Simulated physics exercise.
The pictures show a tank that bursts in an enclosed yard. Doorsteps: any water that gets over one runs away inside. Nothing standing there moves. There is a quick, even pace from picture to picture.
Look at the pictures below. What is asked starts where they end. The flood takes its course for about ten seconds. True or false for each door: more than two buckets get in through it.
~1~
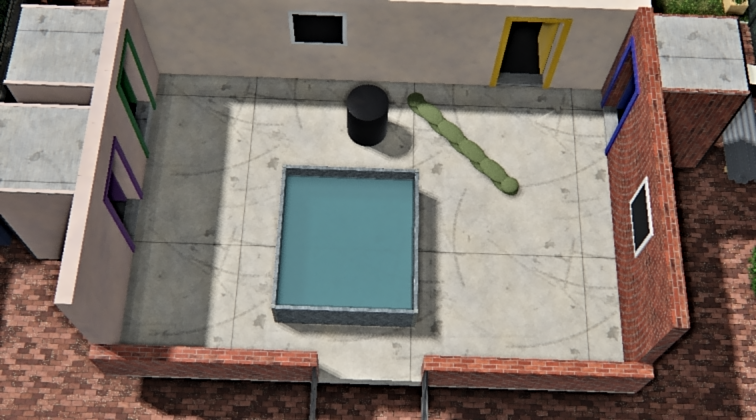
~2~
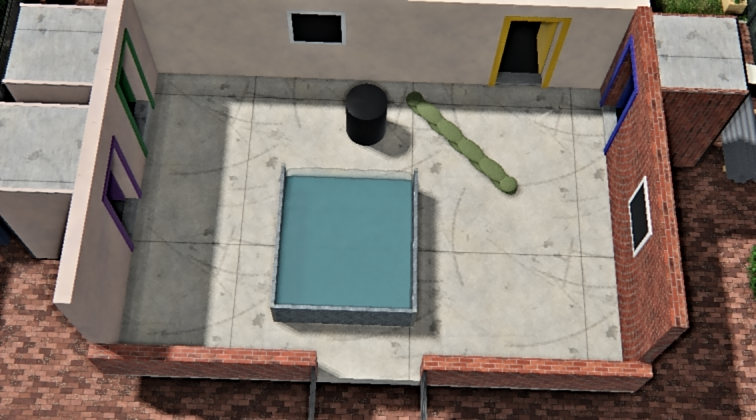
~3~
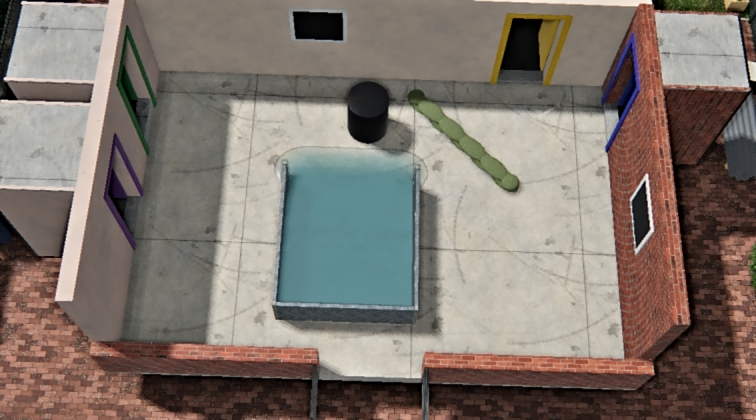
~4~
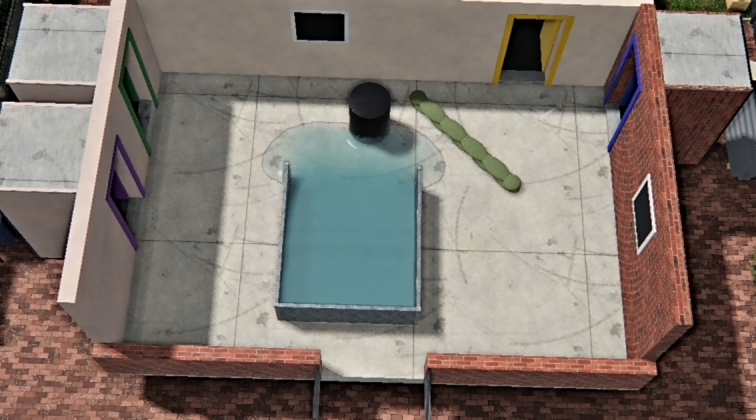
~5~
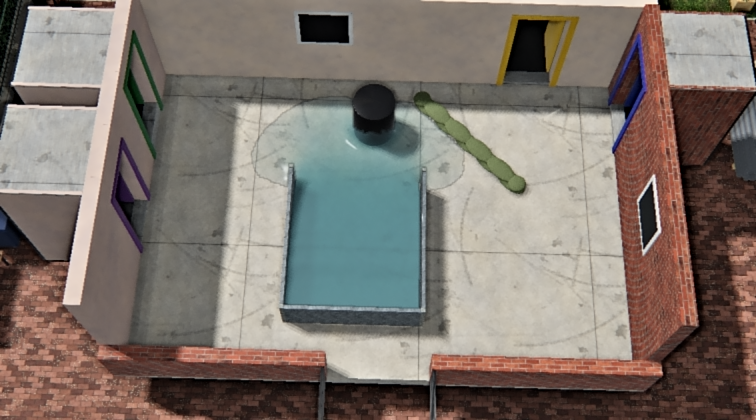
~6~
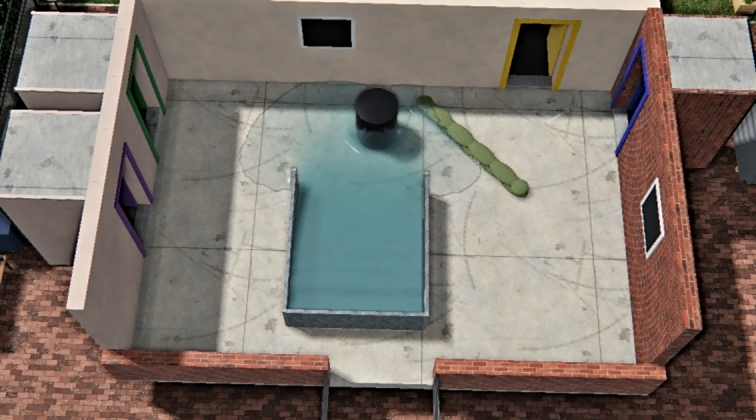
The purple door: True; the green door: False; the yellow door: False; the blue door: True.
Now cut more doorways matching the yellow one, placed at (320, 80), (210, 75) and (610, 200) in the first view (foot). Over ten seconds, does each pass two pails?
Door by door: Ends up above, ends up above, ends up below.
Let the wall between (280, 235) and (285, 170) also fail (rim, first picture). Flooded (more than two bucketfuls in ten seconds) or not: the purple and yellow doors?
The purple door ends up above and the yellow door ends up below.
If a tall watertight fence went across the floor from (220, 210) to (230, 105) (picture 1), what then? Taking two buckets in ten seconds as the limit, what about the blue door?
Blue exceeds the limit.
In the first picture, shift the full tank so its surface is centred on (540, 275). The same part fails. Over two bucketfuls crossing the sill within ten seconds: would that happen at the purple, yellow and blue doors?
Door by door: Purple crosses the line, yellow crosses the line and blue crosses the line.
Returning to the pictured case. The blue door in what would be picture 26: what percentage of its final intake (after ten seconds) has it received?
Some 10 per cent.
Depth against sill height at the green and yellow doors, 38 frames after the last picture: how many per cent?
Approx. 50 % then 20 %.
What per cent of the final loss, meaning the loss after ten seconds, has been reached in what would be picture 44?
Near 25 in a hundred.
A moment on, water covers 20 % of the floor; the purple door not reached, the green door not reached, the yellow door not reached, the blue door not reached.
Next, water covers 35 % of the floor; the purple door not reached, the green door wet at the sill, nothing in, the yellow door wet at the sill, nothing in, the blue door not reached.
Then, water covers 65 % of the floor; the purple door wet at the sill, nothing in, the green door wet at the sill, nothing in, the yellow door wet at the sill, nothing in, the blue door under two buckets in.
Later, water covers 95 % of the floor; the purple door over two buckets in, the green door under two buckets in, the yellow door wet at the sill, nothing in, the blue door over two buckets in.
In the end, water covers 95 % of the floor; the purple door over two buckets in, the green door under two buckets in, the yellow door wet at the sill, nothing in, the blue door over two buckets in.
